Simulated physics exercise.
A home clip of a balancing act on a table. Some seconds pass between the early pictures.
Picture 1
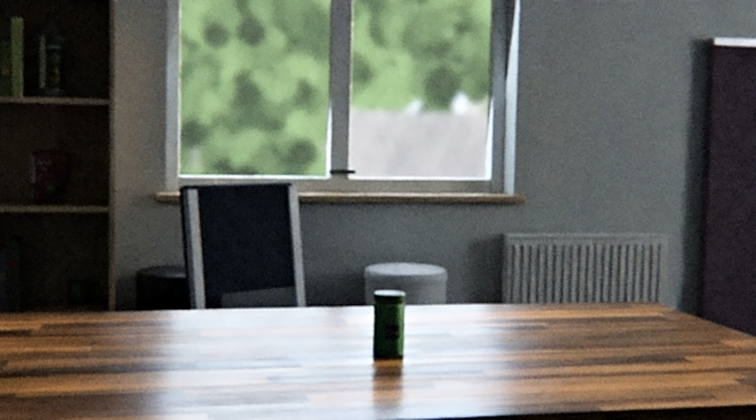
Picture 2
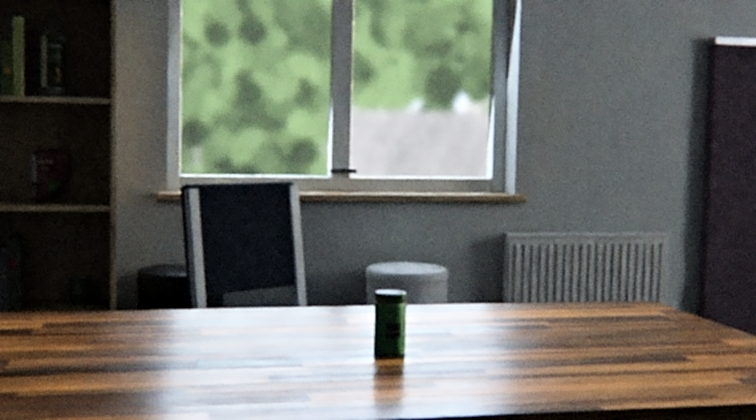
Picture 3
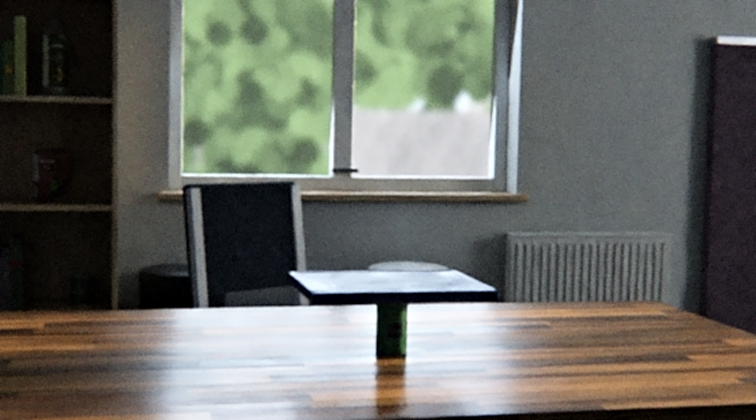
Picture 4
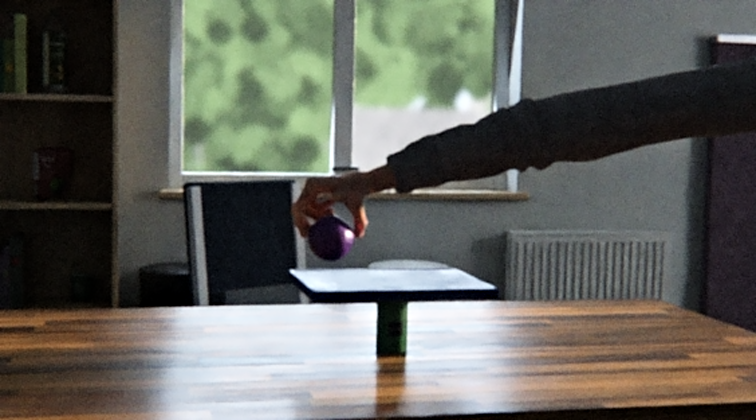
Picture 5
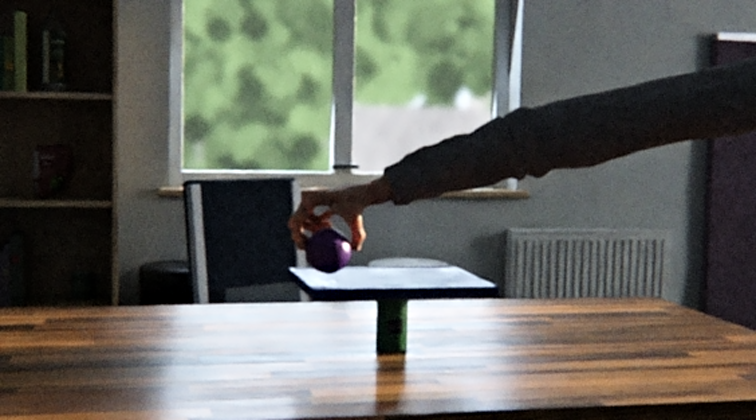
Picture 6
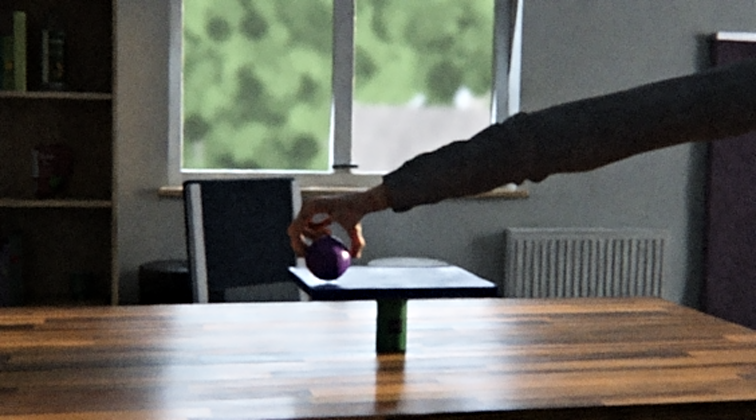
A hand reached in from the right and lowered a purple onion onto the left side of a blue lid, which had appeared on top of a small green can on a wooden table.
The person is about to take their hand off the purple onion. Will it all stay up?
In the end the stack comes apart.
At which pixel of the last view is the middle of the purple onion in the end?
Near (272, 336).
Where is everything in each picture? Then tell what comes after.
In the first frame, the last thing is not in view yet.
In the second frame, the last thing is not in view yet.
In the third frame, the last thing is not in view yet; blue lid (389, 286).
In the fourth frame, on its way; purple onion (331, 238); blue lid (389, 284).
In the fifth frame, on its way; purple onion (328, 250); blue lid (389, 282).
In the sixth frame, set down, still held; purple onion (328, 258); blue lid (389, 282).
Then, 0.30 s later than the last frame, purple onion now fallen; blue lid tilted by 26°.
Then, 0.40 s later than the last frame, blue lid tilted by 43°.
Then, 0.50 s later than the last frame, blue lid tilted by 47°.
Then, 0.90 s later than the last frame, blue lid tilted by 36°.
When it is over, fallen, purple onion; lying over in the stack, blue lid; green shaker as before. End places, in pixels of the last picture, purple onion near (272, 336). The stack gives way.
